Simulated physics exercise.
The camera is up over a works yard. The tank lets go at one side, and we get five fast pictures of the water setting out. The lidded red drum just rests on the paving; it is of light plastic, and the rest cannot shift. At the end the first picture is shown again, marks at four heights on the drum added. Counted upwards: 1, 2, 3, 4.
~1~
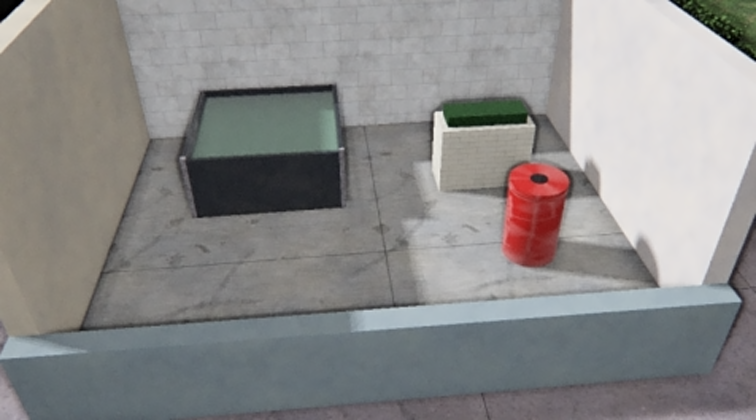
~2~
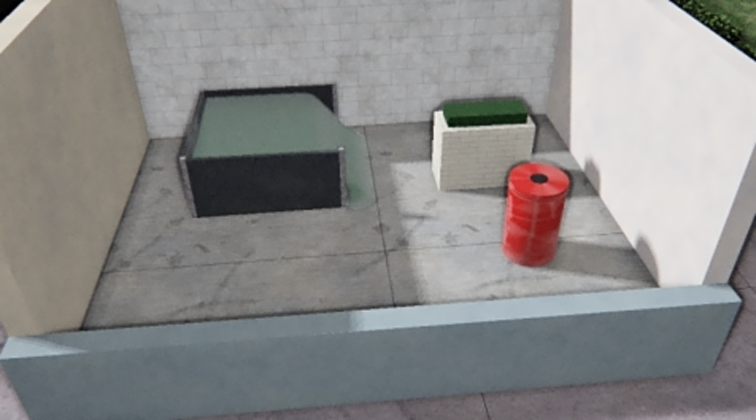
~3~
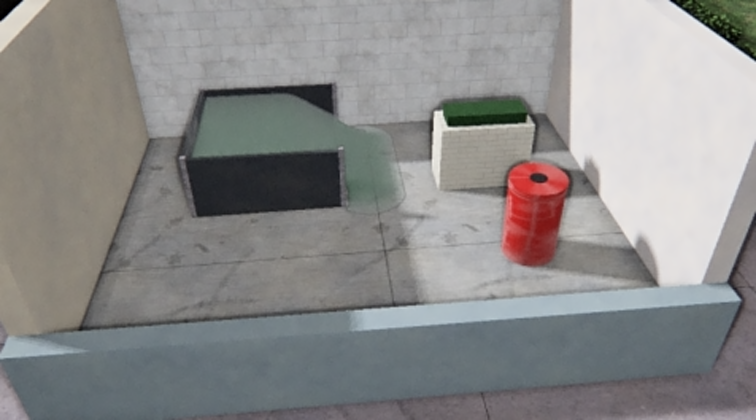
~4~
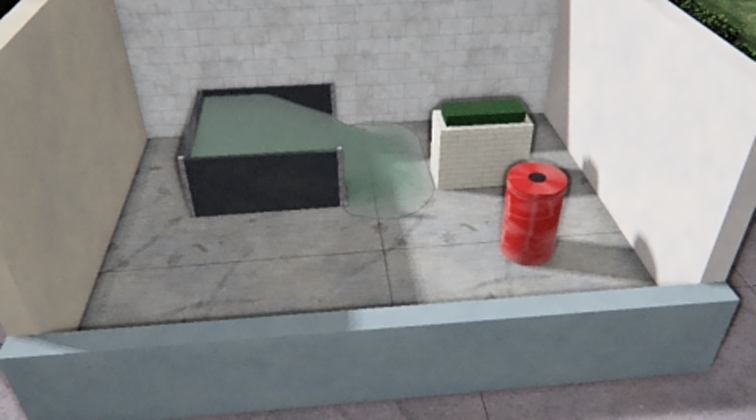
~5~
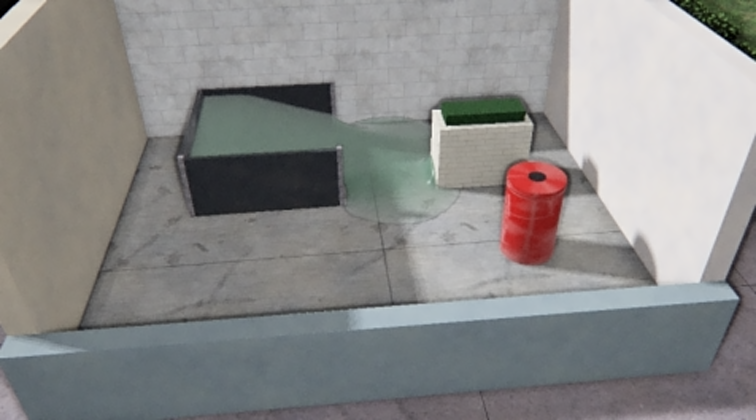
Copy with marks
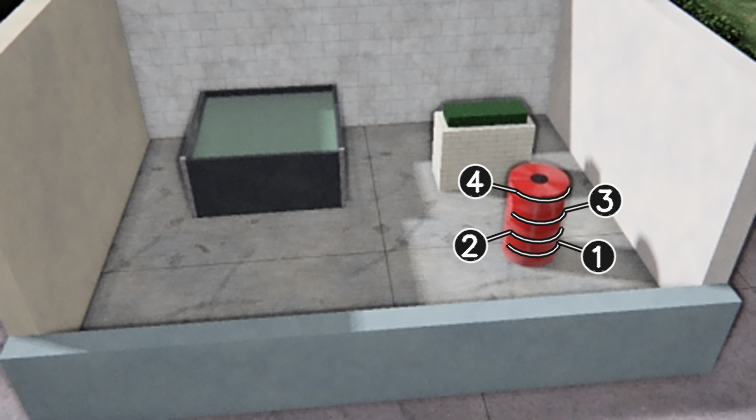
Water pours from the right side of a dark tank and spreads across the yard floor.
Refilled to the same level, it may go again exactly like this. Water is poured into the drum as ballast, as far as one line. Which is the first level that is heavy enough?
Mark 2.
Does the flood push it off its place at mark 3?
No.
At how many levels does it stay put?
Three of the four.
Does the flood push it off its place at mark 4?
No.
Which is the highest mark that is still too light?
Here it is mark 1.
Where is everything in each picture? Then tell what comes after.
Lid of the red drum at (540, 179); tank full, its middle at (267, 125), in the first frame.
In the second frame, 3 % of the ground under water, its edge towards the drum at (362, 202).
In the third frame, 6 % of the ground under water, its edge towards the drum at (399, 194).
In the fourth frame, 11 % of the ground under water, its edge towards the drum at (412, 209).
Lid of the red drum at (538, 177); 14 % of the ground under water, its edge towards the drum at (433, 206), in the fifth frame.
In white, 1 at (539, 255); 2 at (541, 241); 3 at (544, 223); 4 at (548, 200); from the bottom up 1, 2, 3, 4.
With 1, it is pushed about twice its own width away.
With 2, it shifts by a finger or two and stays.
With 3, it does not move.
With 4, it does not move.
